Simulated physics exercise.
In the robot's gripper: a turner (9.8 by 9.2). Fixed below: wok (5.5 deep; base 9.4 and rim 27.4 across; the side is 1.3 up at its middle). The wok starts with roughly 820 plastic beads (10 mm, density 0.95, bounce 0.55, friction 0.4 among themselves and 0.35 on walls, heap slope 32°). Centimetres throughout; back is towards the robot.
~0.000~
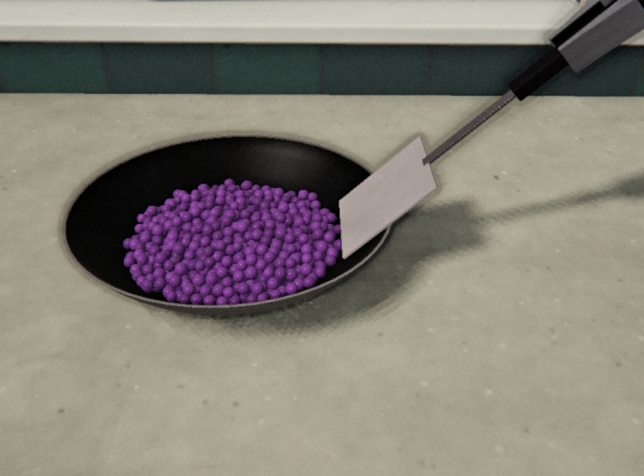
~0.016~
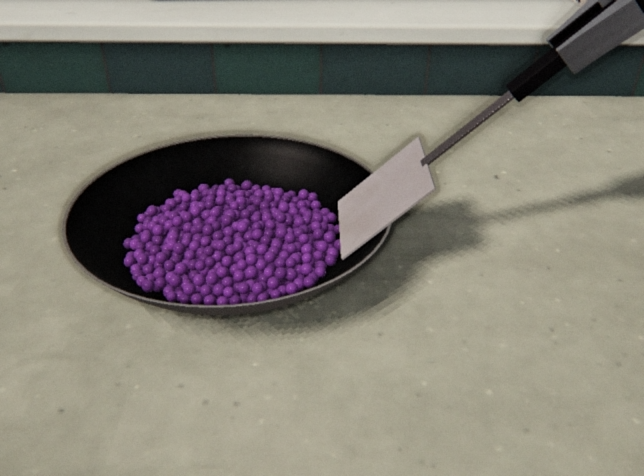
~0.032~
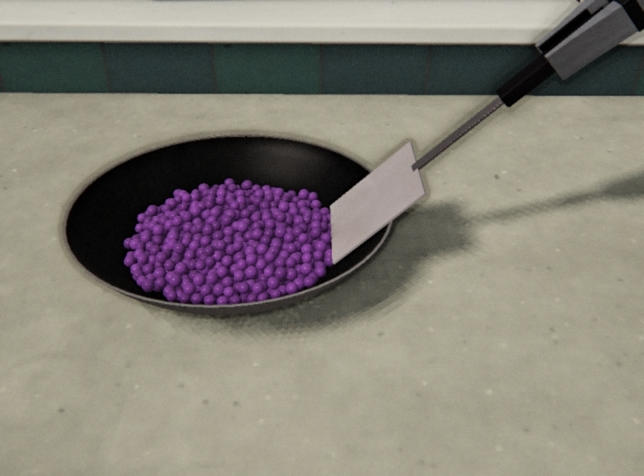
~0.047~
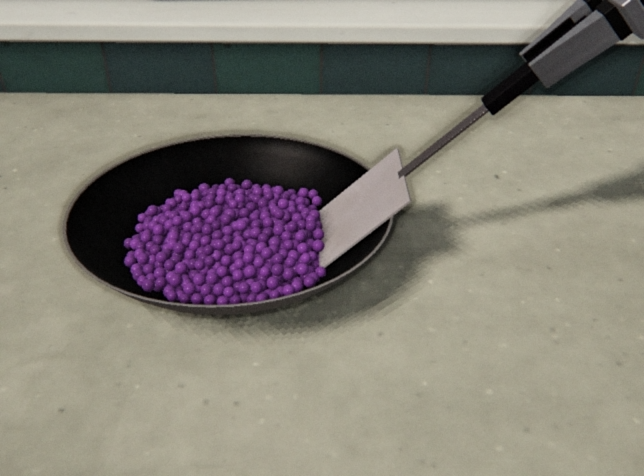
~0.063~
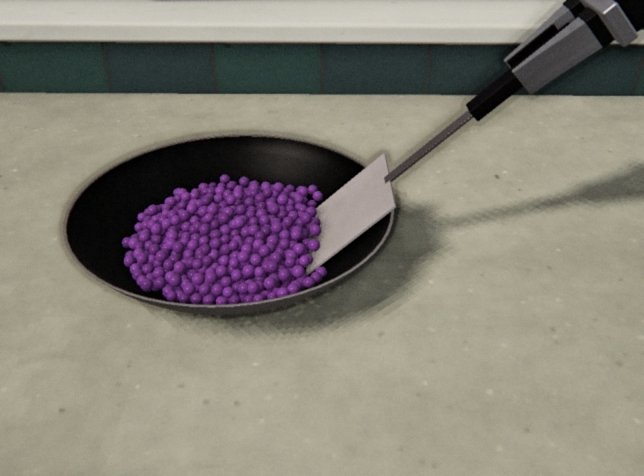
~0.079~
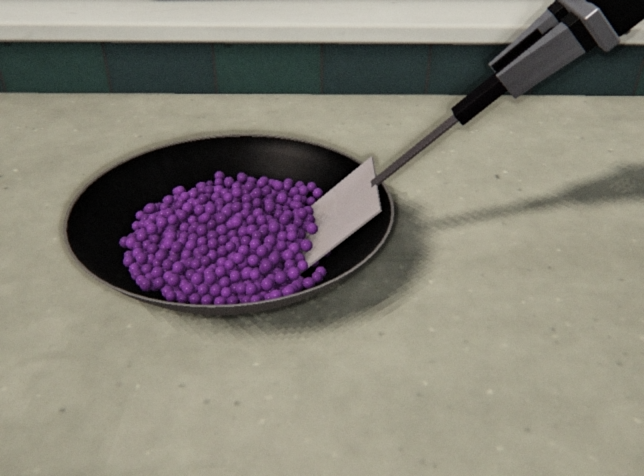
At the start, a robot gripper holds a pale turner at the right side of a dark wok heaped with small purple beads on a speckled counter. The turner slides a short way left and slightly down into the wok, pressing against the beads. The heap's right edge shifts inward a little, while a few beads slip past the blade's lower corner.
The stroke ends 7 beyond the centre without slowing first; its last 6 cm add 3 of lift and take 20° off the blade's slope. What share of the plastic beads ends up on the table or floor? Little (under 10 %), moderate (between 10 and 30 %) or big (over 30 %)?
On the table or floor the share is little, under 10 %.
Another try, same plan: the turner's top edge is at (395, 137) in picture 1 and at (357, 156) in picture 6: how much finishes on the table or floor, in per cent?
About 0 per cent.
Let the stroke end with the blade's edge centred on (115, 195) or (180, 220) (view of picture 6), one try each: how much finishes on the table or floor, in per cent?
Some 35 and 0 per cent.
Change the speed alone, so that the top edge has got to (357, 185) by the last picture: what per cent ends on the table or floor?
Some 20 per cent.
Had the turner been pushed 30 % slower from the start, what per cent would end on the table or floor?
It would be near 0 per cent.
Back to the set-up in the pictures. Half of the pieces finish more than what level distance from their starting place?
Some 5 cm.
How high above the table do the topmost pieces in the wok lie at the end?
Some 7.0 cm.
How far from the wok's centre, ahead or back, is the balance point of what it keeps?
Roughly 4.5 cm ahead.
After 0.14 s, sloping 44°, highest piece 5 above the table; 823 in the wok.
After 0.20 s, sloping 36°, highest piece 7 above the table; 822 in the wok, 1 on the blade or in flight.
After 0.43 s, sloping 24°, highest piece 8 above the table; 770 in the wok, 40 on the table or floor, 13 on the blade or in flight.
After 1.48 s, sloping 24°, highest piece 7 above the table; 768 in the wok, 55 on the table or floor.
In the end, 768 in the wok, 55 on the table or floor. That is 7 % on the table or floor.
